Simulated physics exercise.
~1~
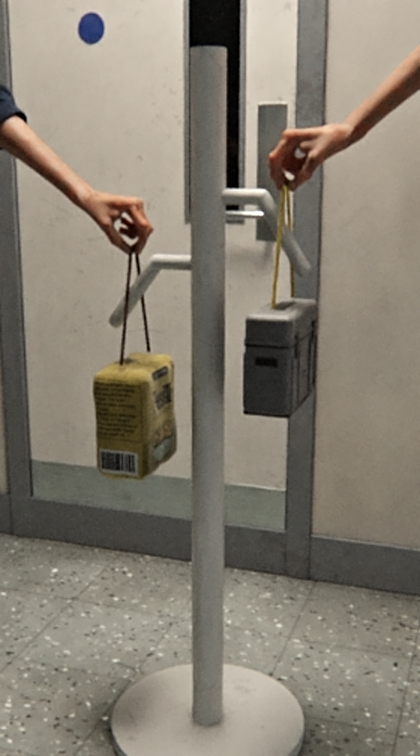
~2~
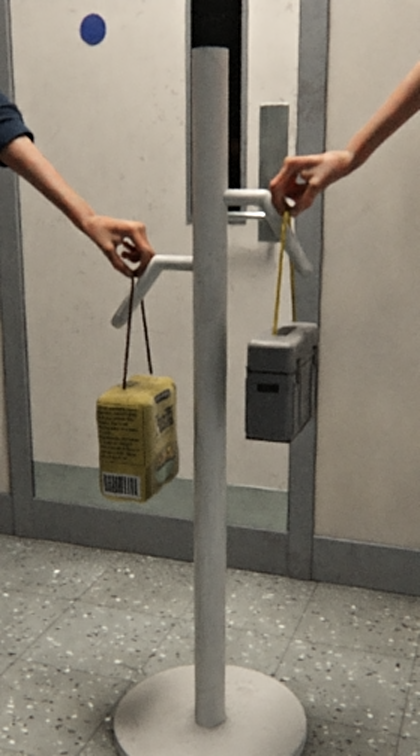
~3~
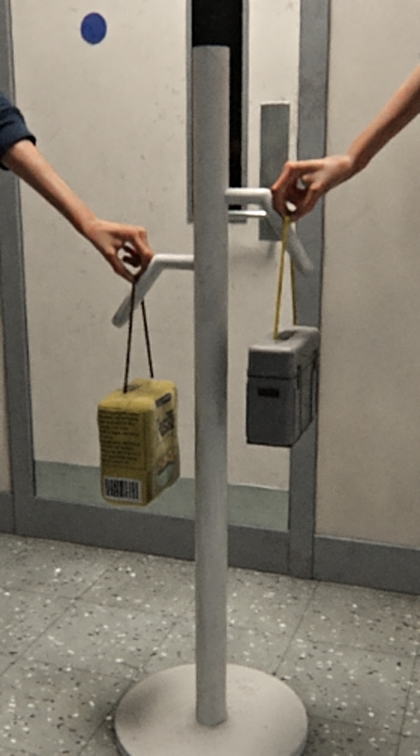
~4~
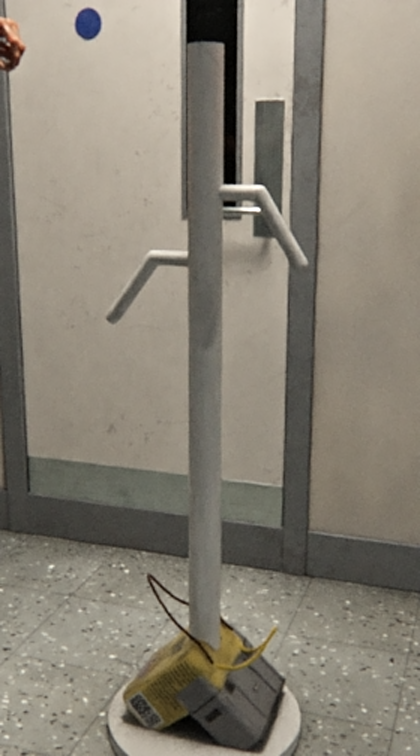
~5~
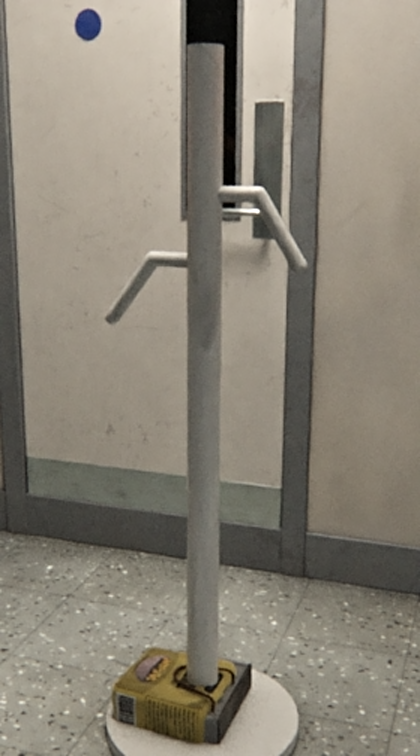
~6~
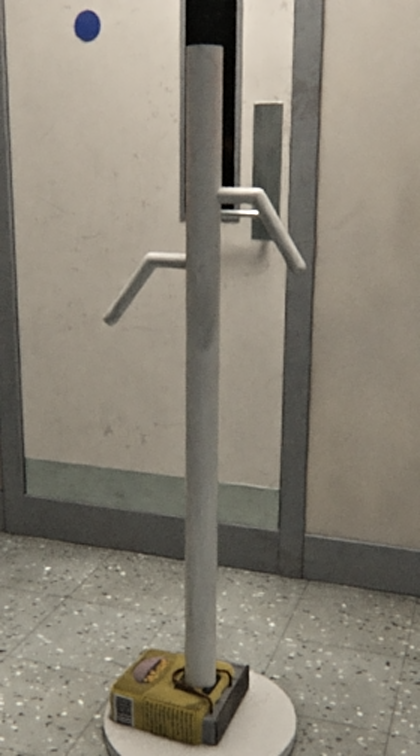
By a grey door, two hands lowering a yellow sack and grey case at a stand's pegs, both dropping to its base.
